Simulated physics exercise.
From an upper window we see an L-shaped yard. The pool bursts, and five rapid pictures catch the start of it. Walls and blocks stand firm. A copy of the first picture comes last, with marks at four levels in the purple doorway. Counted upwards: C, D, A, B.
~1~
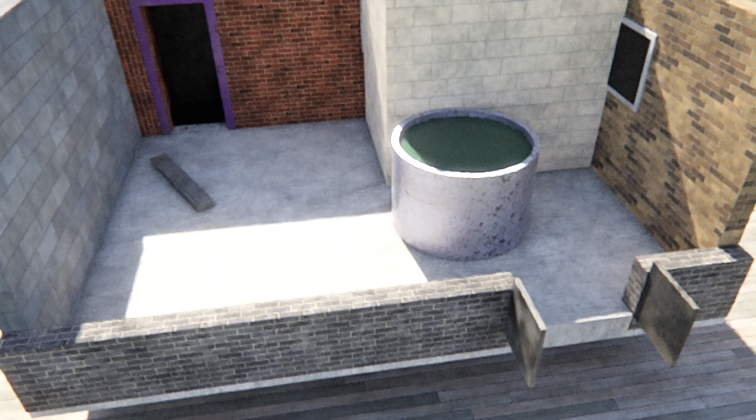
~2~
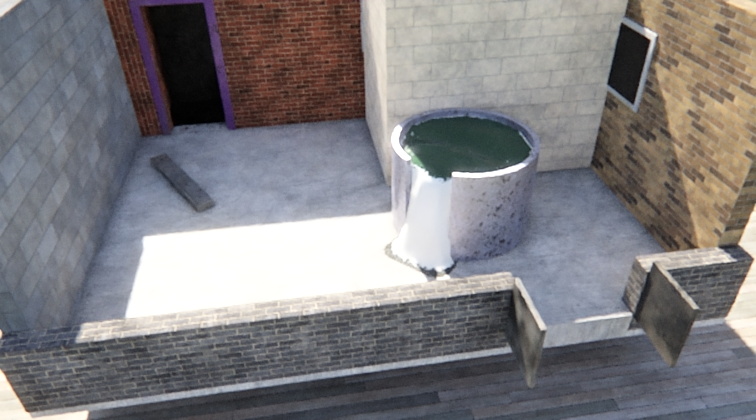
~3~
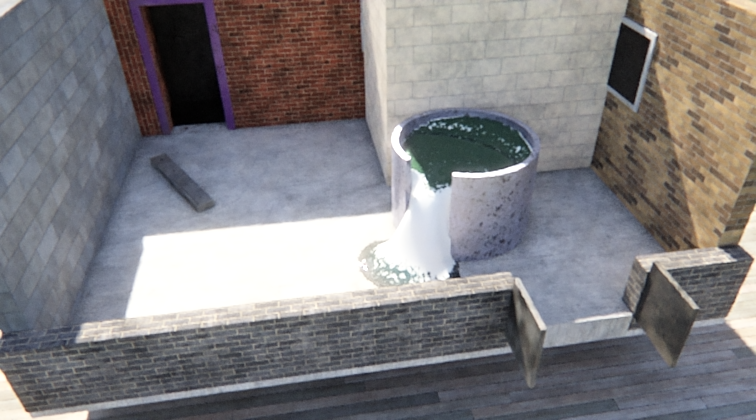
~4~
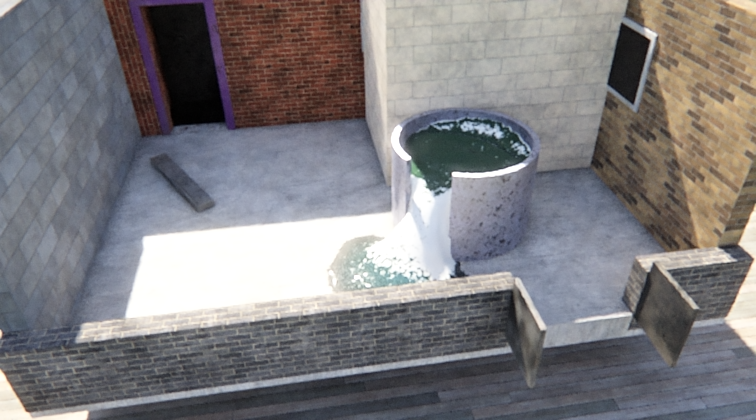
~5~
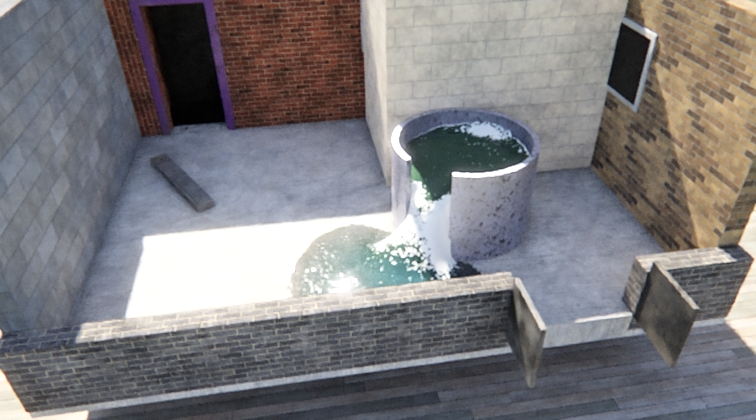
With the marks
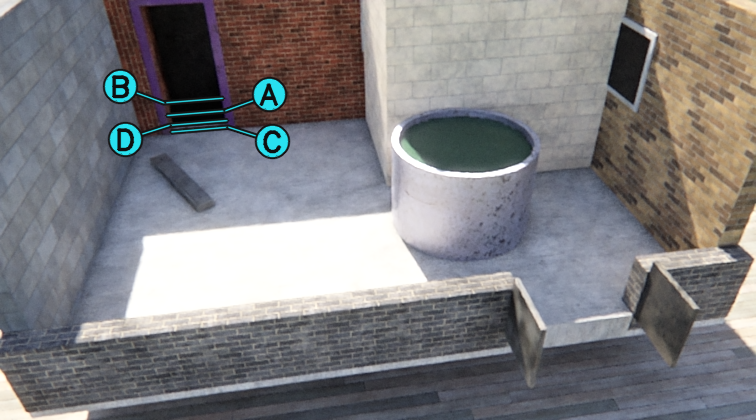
We see a walled yard with a round pool of dark green water; water pours through a gap in its near side, foams onto the paving, and spreads leftward in a widening puddle behind the low brick wall.
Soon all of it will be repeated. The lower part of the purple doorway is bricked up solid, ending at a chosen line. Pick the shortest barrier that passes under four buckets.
D is the one.
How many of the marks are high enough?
Three.
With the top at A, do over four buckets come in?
No.
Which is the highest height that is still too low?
That would be C.
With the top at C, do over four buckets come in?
Yes, that goes wrong.
In cyan, A at (196, 113); B at (193, 100); C at (200, 129); D at (198, 122); from the bottom up C, D, A, B.
With A, nothing gets over.
With B, nothing gets over.
With C, about 9 bucketfuls get in.
With D, a splash gets over, under a bucket.
